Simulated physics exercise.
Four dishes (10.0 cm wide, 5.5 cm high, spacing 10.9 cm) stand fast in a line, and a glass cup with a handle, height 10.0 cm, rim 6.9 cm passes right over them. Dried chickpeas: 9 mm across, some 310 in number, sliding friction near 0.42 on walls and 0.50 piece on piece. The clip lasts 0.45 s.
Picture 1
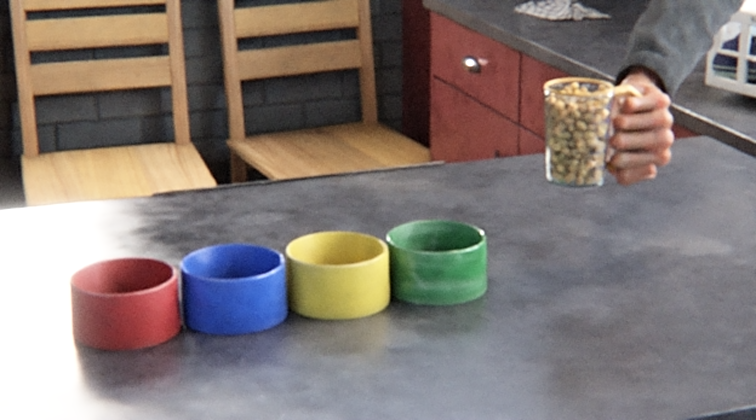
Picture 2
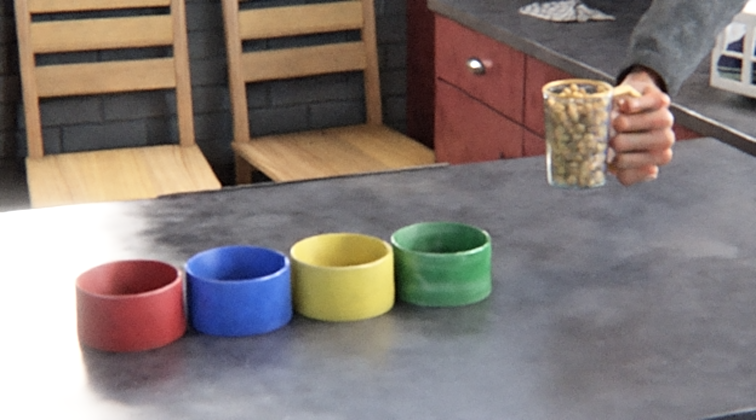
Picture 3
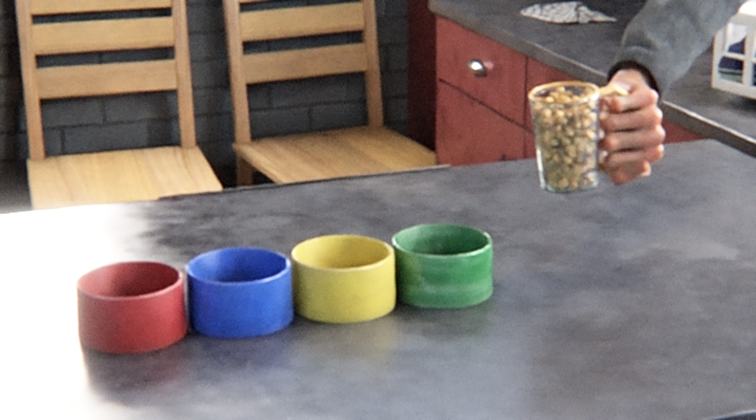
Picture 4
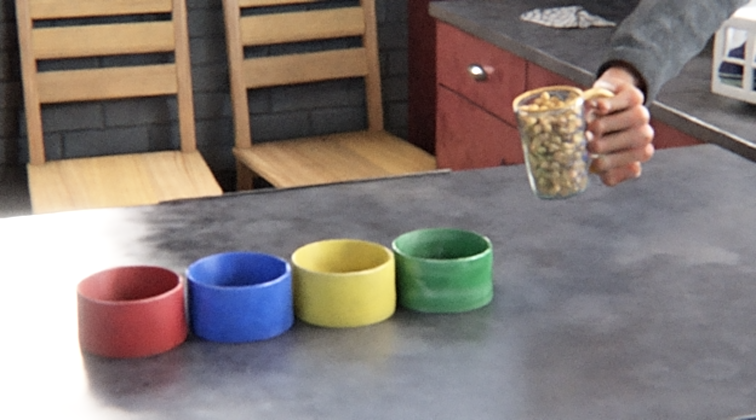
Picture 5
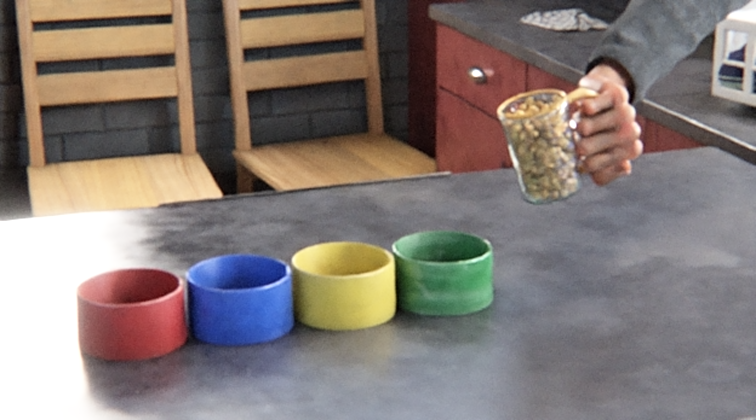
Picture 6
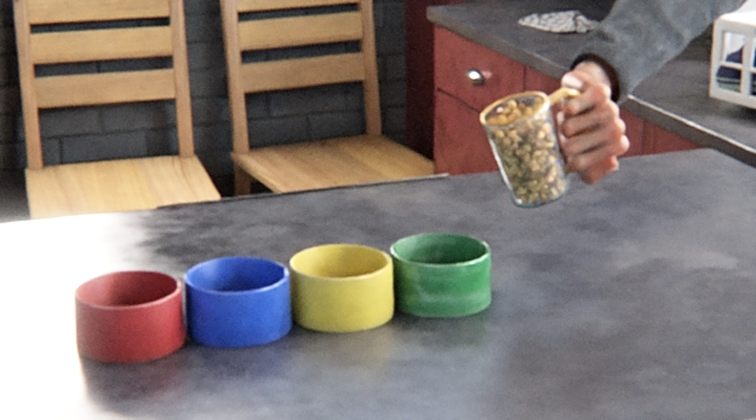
A hand holding a clear glass cup of dried chickpeas by its handle moves it slightly left and downward above a dark table, gradually tilting it leftward, while red, blue, yellow and green dishes stand in a row.
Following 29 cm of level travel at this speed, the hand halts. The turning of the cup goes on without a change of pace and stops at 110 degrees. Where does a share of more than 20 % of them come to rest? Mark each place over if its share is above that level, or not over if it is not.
Red dish: Not over, blue dish: Over, green dish: Not over, yellow dish: Not over, counter: Not over.
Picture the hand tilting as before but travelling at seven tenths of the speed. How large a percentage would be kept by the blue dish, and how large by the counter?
Shares - blue 70, counter 10.
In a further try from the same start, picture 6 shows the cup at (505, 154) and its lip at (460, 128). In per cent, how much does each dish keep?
Dish by dish: Red 0 per cent, blue 100 per cent, green 0 per cent, yellow 0 per cent.
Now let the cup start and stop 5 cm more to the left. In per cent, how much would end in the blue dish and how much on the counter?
Blue: 80; counter: 10.
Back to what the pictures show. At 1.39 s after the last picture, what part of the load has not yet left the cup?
Roughly 95 per cent, give or take.
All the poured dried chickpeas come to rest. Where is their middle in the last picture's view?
Resting centre estimate: Around (242, 303).
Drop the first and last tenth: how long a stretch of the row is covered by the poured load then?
That stretch comes to around 6 cm.
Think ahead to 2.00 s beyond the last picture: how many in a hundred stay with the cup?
Around 45 in a hundred.
Then, 0.83 s after the last picture, tilt 62 degrees; cup holds 100 %.
Then, 1.39 s after the last picture, tilt 90 degrees; cup holds 95 %.
Then, 2.00 s after the last picture, tilt 110 degrees; cup holds 45 %, blue 55 %.
In the end, red 0 %, blue 100 %, green 0 %, yellow 0 %, counter 0 %.
